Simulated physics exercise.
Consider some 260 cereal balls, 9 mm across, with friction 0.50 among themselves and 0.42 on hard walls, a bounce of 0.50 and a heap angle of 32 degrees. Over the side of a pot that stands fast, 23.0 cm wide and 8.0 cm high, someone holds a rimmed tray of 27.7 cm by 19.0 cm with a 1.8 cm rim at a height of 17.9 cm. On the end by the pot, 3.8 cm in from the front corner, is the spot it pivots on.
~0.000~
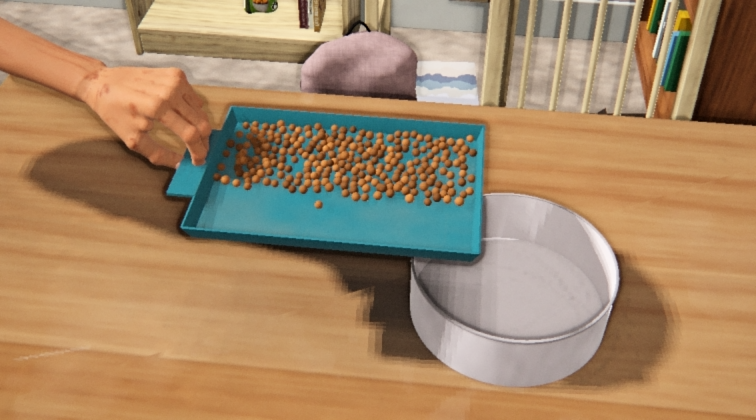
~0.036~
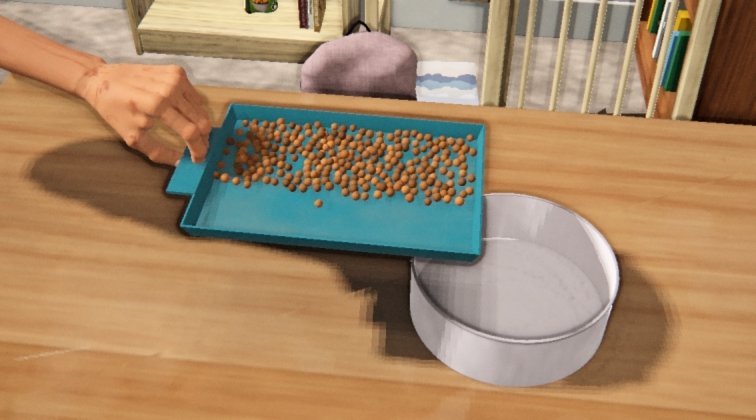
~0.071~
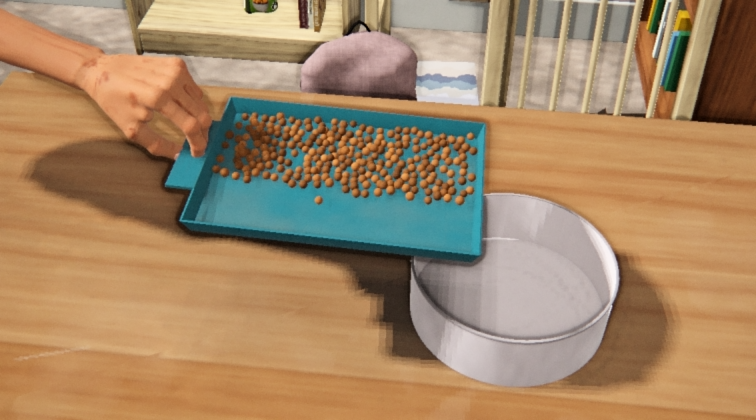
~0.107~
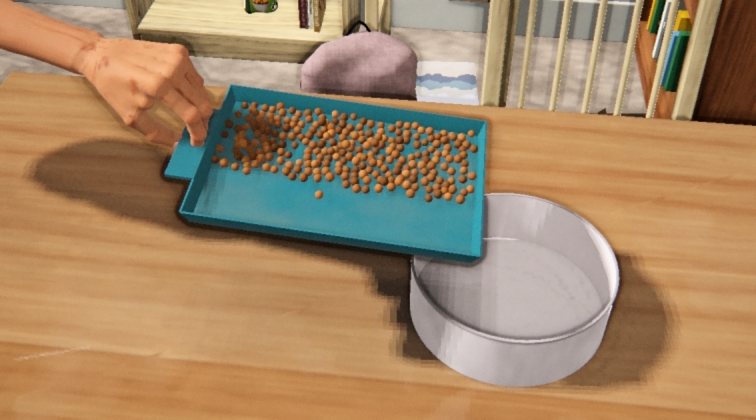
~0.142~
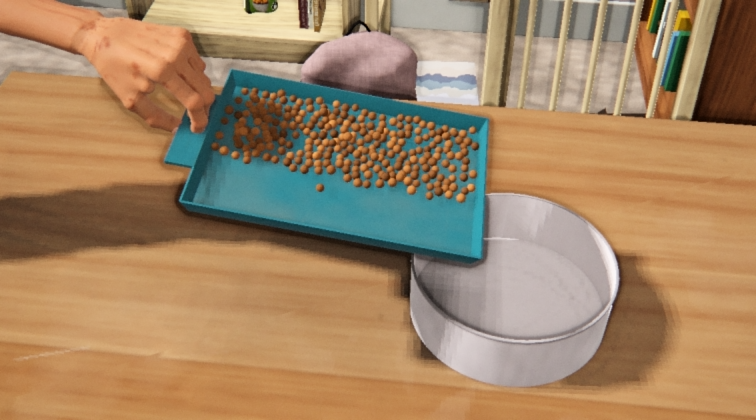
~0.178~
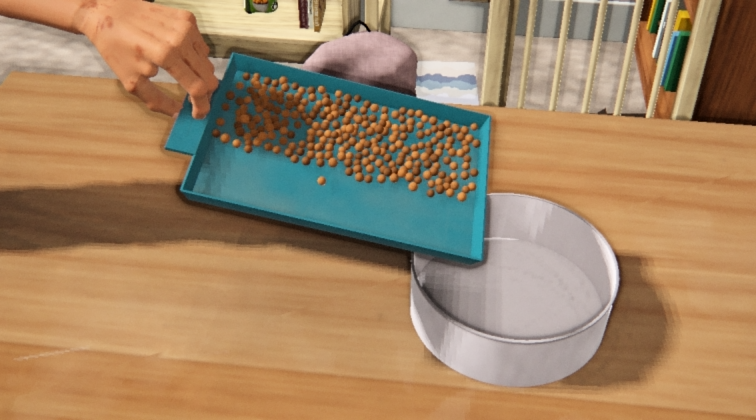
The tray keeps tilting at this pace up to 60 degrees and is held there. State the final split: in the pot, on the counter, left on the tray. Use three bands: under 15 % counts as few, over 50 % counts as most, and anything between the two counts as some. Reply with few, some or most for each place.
Pot: Some, counter: Some, tray: Some.
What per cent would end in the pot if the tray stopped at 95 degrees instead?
It would be near 40 per cent.
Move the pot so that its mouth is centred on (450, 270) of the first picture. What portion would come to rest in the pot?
About 25 per cent.
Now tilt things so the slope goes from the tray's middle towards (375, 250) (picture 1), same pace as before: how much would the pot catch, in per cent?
0 %.
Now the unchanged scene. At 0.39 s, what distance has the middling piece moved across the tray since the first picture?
About 2 cm.
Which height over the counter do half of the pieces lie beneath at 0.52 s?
The halfway line is at about 26 cm.
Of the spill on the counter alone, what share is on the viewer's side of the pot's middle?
Near 100 in a hundred.
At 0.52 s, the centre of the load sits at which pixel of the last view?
Look near (445, 151) in the last picture.
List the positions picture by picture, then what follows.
In the first frame, tray tilt 0 degrees, front corners at (190, 223) and (473, 248); middle of the pieces at (350, 159); pot at (514, 261).
In the second frame, tray tilt 1 degrees, front corners at (189, 222) and (473, 248); middle of the pieces at (350, 158).
In the third frame, tray tilt 2 degrees, front corners at (189, 217) and (474, 249); middle of the pieces at (350, 154).
In the fourth frame, tray tilt 6 degrees, front corners at (188, 208) and (474, 250), lowest corner right front; middle of the pieces at (351, 148).
In the fifth frame, tray tilt 9 degrees, front corners at (189, 197) and (475, 251), lowest corner right front; middle of the pieces at (352, 141).
In the sixth frame, tray tilt 14 degrees, front corners at (190, 187) and (476, 253), lowest corner right front; middle of the pieces at (354, 133); pot at (514, 261). The tray's pace is about 115 degrees a second.
After 0.39 s, tilt 38 degrees; the tray holds 100 %, the pot 0 %.
After 0.52 s, tilt 53 degrees; the tray holds 100 %, the pot 0 %.
After 0.79 s, tilt 60 degrees; the tray holds 55 %, the pot 5 %.
At rest (1.8 s), pot 25 %, counter 35 %, tray 40 %.
